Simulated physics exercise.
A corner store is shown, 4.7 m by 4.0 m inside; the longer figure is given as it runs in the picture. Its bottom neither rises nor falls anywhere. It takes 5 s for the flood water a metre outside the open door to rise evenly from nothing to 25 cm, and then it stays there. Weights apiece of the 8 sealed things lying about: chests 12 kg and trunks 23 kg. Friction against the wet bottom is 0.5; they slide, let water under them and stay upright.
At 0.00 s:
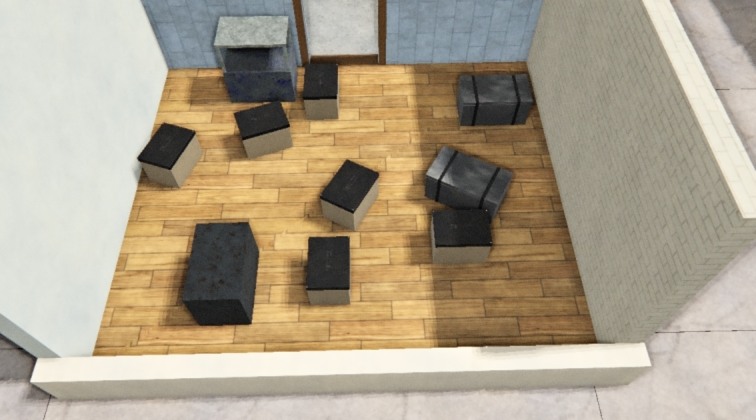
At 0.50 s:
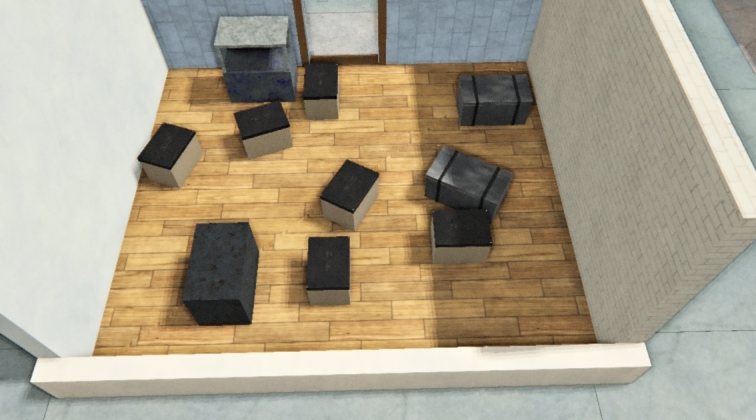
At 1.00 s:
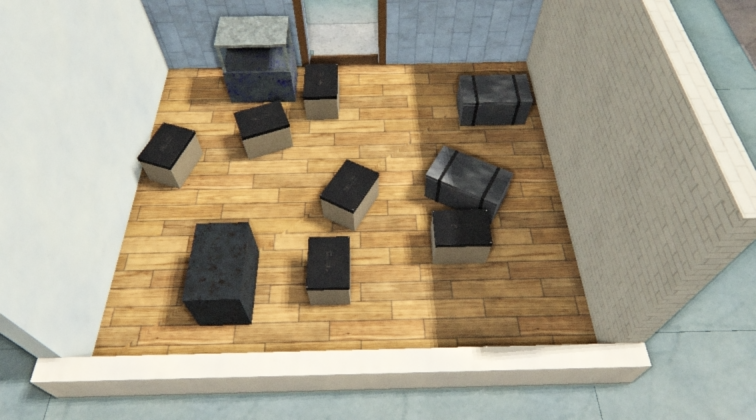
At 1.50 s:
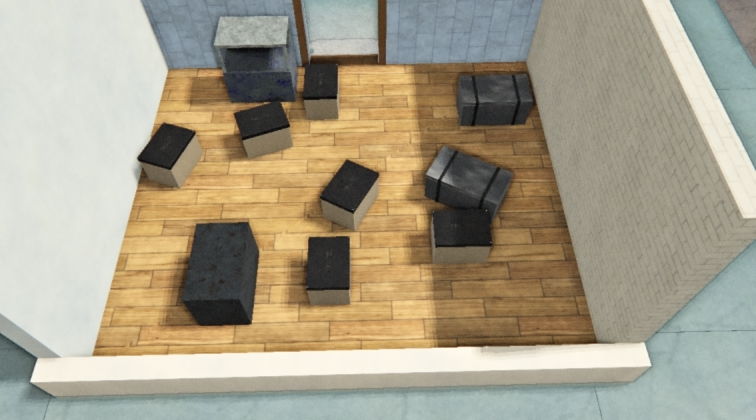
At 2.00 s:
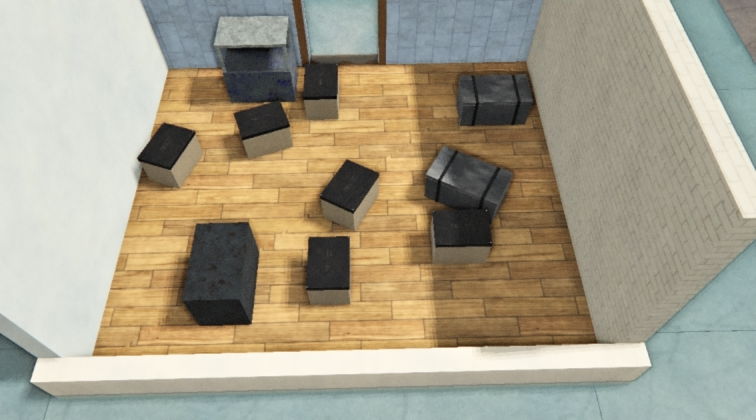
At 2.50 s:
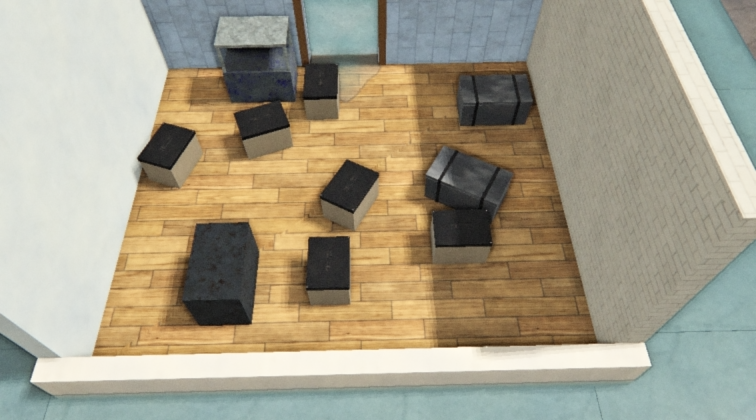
A room with a wooden floor holds scattered dark-topped boxes and trunks, and none of them move.
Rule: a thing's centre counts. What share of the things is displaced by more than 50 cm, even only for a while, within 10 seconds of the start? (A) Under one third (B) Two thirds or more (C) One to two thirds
One to two thirds (C).
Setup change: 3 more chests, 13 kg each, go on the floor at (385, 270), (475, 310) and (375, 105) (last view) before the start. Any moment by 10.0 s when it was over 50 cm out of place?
In order: Above the mark, above the mark, above the mark.
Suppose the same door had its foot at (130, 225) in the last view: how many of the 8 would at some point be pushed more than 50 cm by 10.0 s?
Then 3 of them would.
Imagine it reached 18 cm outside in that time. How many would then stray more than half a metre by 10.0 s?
Then 1.
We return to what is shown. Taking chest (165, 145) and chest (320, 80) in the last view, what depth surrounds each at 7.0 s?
Roughly 1 and 7 cm.
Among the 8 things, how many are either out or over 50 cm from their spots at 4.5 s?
It comes to 1.
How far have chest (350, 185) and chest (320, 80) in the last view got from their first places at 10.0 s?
Respectively 250 and 300 cm.
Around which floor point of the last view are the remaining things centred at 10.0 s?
At about (393, 228).
After 3.5 s 0 of 8 are over 50 cm from their spots; 0 afloat.
After 4.5 s 1 of 8 are over 50 cm from their spots; 0 afloat.
After 7.0 s 2 of 8 are over 50 cm from their spots; 1 afloat.
After 10.0 s 5 of 8 are over 50 cm from their spots, and 5 have been at some point; 5 afloat.
